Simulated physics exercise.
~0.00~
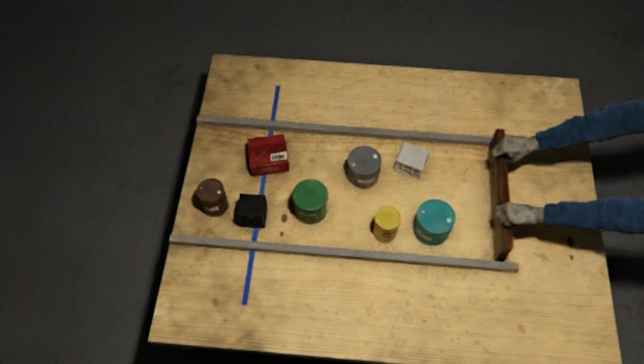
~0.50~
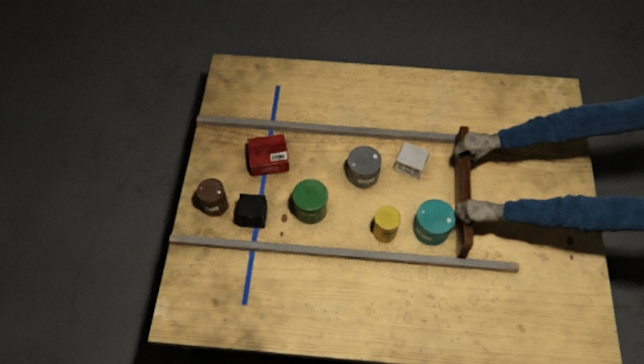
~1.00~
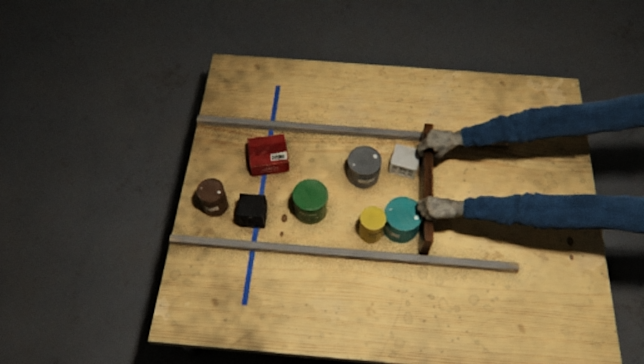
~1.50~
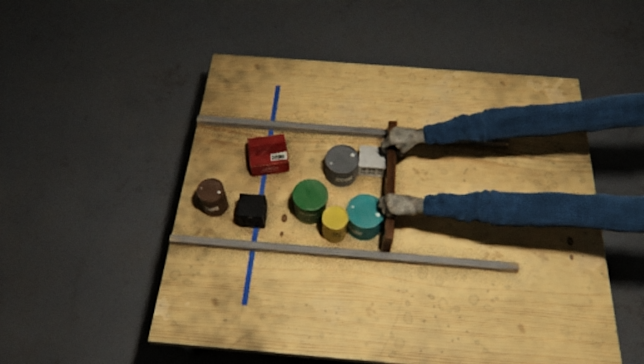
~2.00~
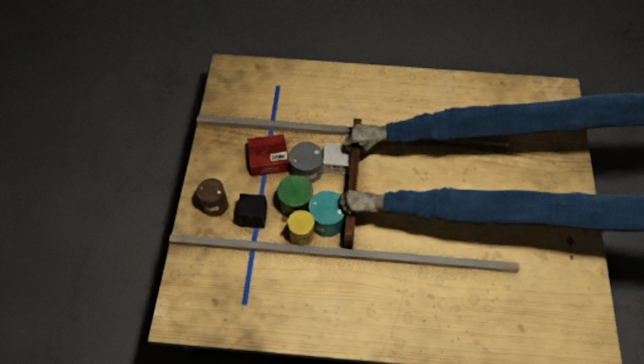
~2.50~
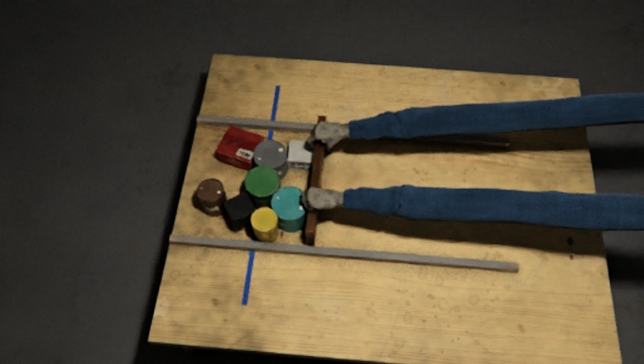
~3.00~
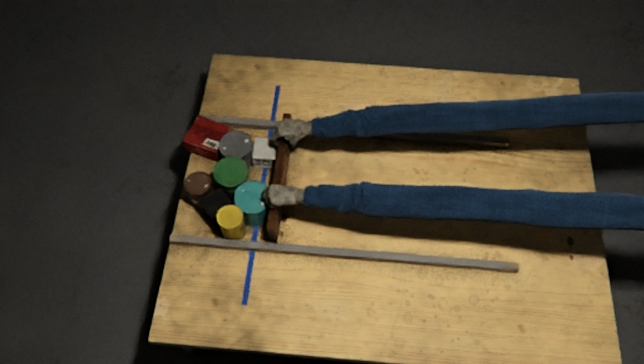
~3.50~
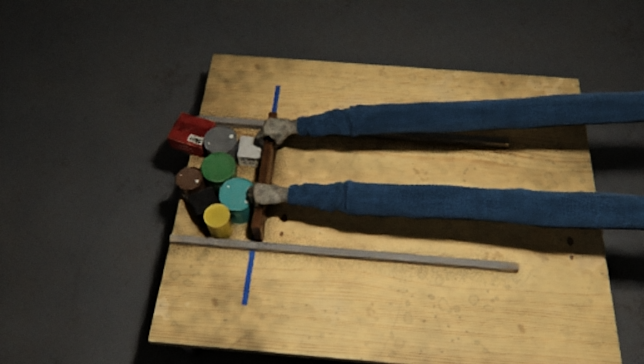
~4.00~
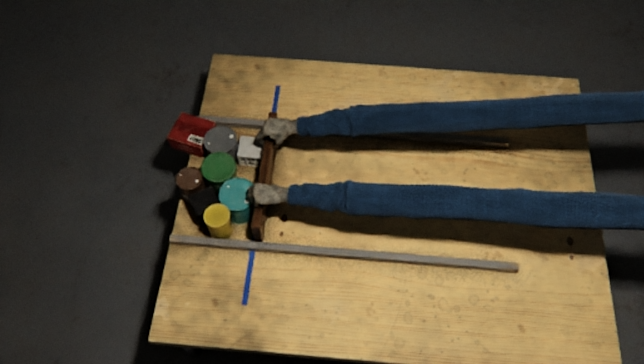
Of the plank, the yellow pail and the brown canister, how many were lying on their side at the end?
None of them were lying on their side, as the plank, the yellow pail and the brown canister all stayed upright.
